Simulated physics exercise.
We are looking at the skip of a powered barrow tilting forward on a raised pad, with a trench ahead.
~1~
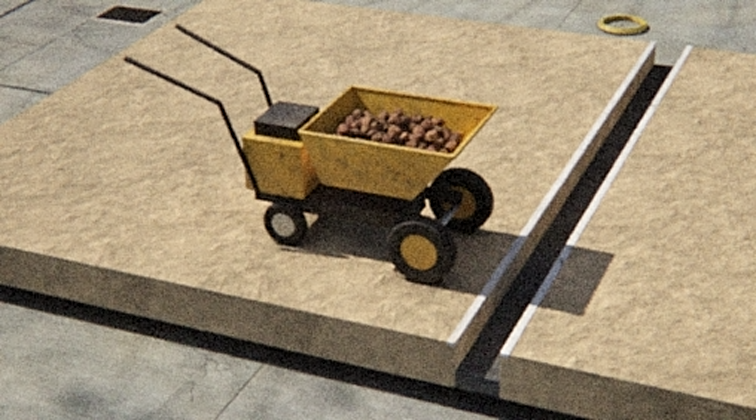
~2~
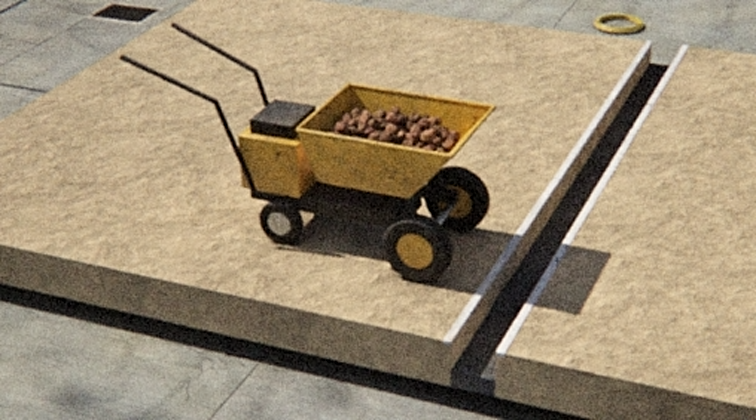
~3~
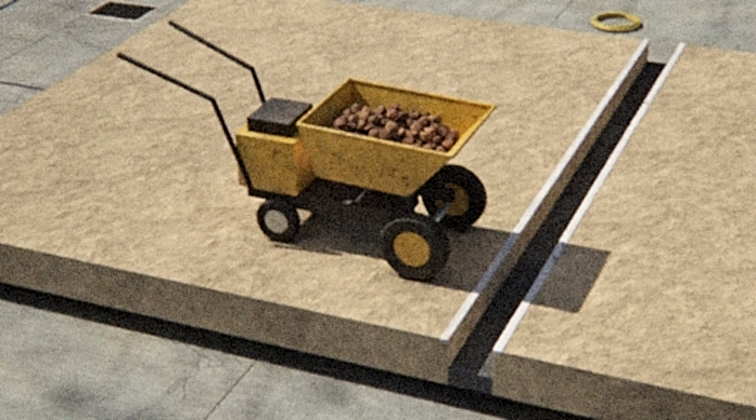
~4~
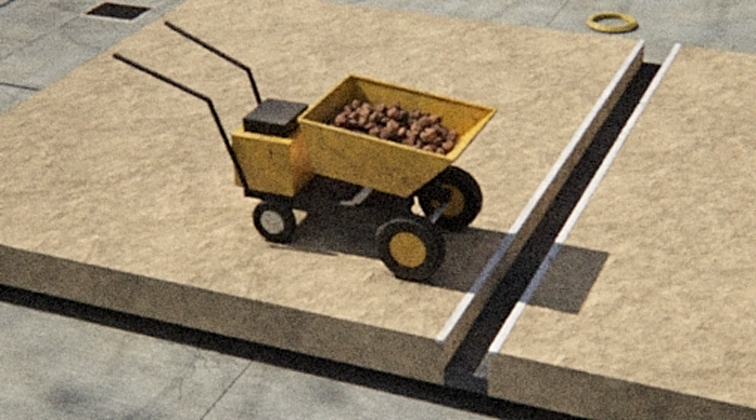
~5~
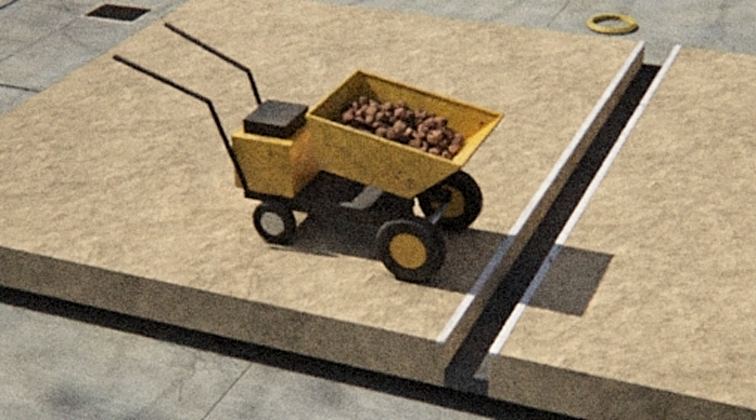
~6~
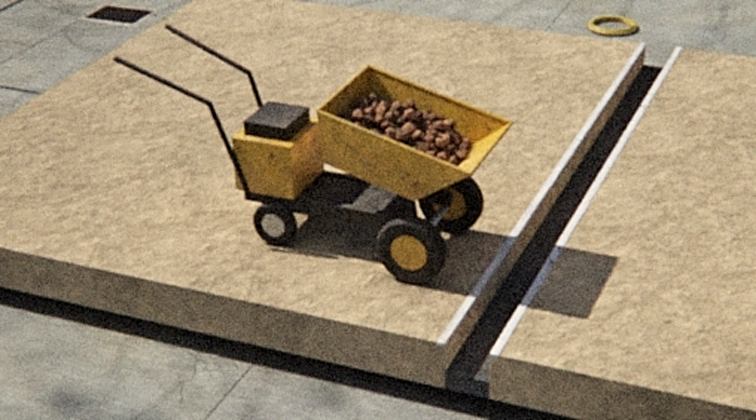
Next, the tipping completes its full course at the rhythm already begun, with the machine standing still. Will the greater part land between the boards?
The portion in the trench is the lesser one.
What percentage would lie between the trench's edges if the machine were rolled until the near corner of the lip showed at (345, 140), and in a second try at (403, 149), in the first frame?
Roughly 30 per cent first, then roughly 70 per cent.
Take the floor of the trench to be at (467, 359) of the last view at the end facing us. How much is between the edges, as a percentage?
0 %.
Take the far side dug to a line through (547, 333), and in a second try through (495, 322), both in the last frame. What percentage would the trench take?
70 %, 0 %.
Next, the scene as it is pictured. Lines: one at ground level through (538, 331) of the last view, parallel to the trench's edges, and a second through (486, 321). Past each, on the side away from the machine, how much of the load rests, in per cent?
Estimate: 60 % and 80 %, respectively.
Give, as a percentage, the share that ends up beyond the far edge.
Call it some 80 percent of the pieces.
Soon, skip tipped steeply; all in the skip.
A while on, skip tipped steeply; most in the skip; a small part beyond it; a stray few falling.
Towards the end, skip tipped right over; about a quarter in the skip; a stray few in or heaped over the trench; most beyond it.
Finally, skip tipped right over; about a quarter in the skip; a stray few in or heaped over the trench; most beyond it.
